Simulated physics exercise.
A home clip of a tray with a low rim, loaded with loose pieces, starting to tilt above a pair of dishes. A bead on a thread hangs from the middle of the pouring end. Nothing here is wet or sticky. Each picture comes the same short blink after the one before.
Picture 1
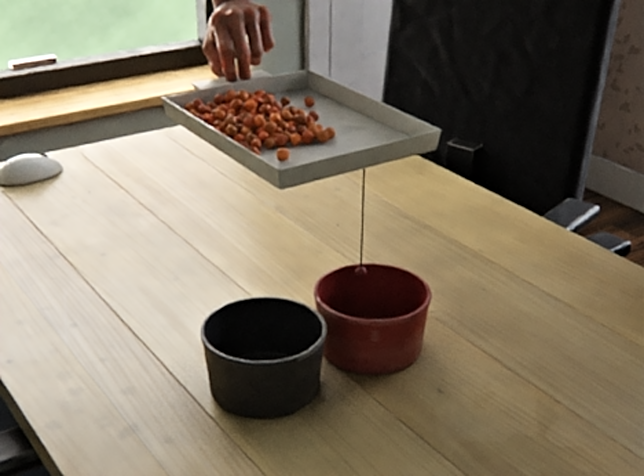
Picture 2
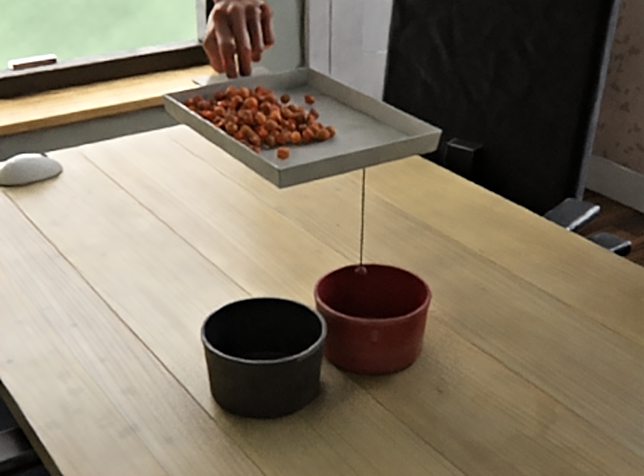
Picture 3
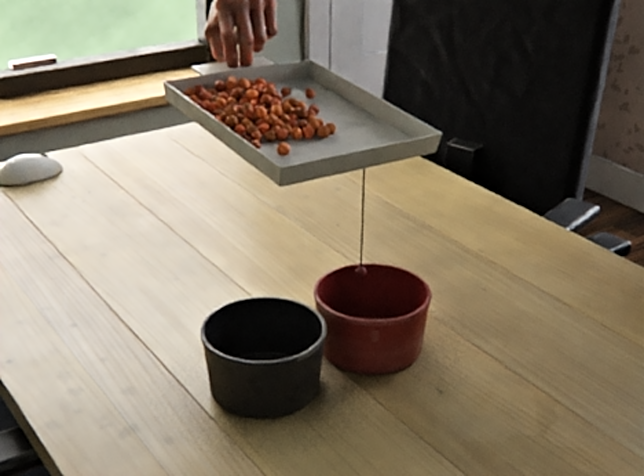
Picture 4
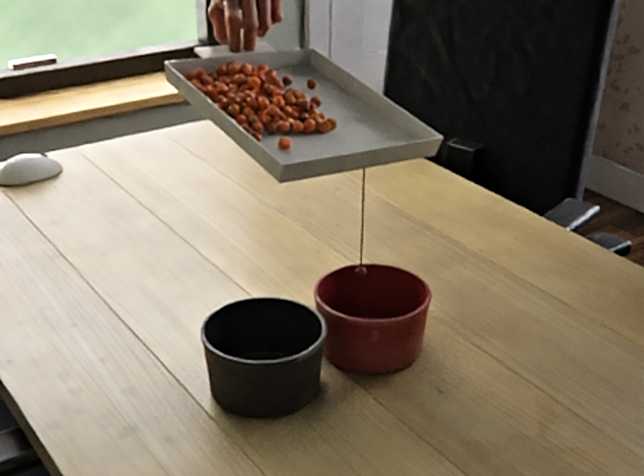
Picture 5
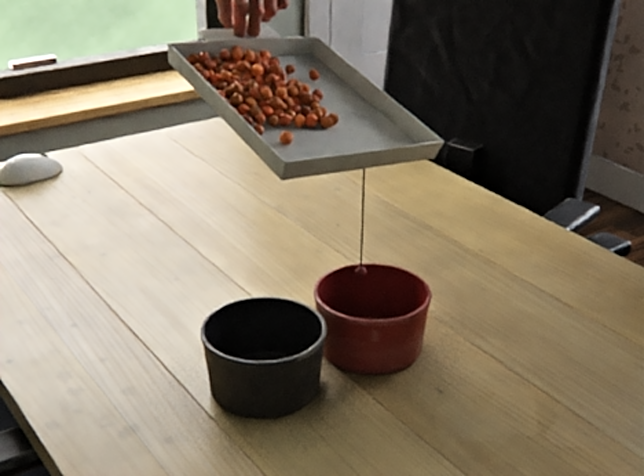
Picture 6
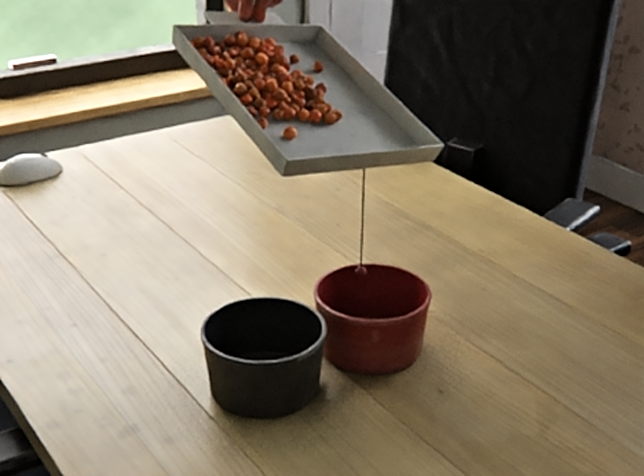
A shallow tray of small orange-brown pieces tilting gradually, its far side raised by a hand, above black and red bowls.
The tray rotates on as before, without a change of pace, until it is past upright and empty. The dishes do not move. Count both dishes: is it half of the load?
The two hold only the smaller part of the load.
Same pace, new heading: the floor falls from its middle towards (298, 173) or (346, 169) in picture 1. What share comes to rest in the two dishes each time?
First some 80, then 40 per cent.
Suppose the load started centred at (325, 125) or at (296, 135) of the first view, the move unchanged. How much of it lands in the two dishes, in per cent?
The first gives 20 %, the second 20 %.
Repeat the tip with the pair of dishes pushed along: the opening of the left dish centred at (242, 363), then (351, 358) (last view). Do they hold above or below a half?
The first try: Less than half. The second: The smaller part.
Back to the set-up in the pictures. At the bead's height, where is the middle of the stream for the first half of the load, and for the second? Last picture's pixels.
At about (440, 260), then at (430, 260).
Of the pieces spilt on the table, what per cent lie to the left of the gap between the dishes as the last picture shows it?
It comes to 0 per cent or so.
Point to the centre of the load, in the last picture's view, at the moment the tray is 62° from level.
Near (397, 135).
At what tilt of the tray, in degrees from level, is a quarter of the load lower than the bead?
Roughly 90°.
Shortly afterwards, tray tipped steeply; all but a few on the tray; a little in the air.
Next, tray tipped right over; near two thirds on the tray; only a few in the right dish; near a third outside both; only a few in the air.
Some moments later, tray tipped past a quarter turn; near a quarter in the right dish; the bulk outside both; only a few in the air.
In the end, tray tipped past a quarter turn; none at all in the left dish; near a quarter in the right dish; the bulk outside both.
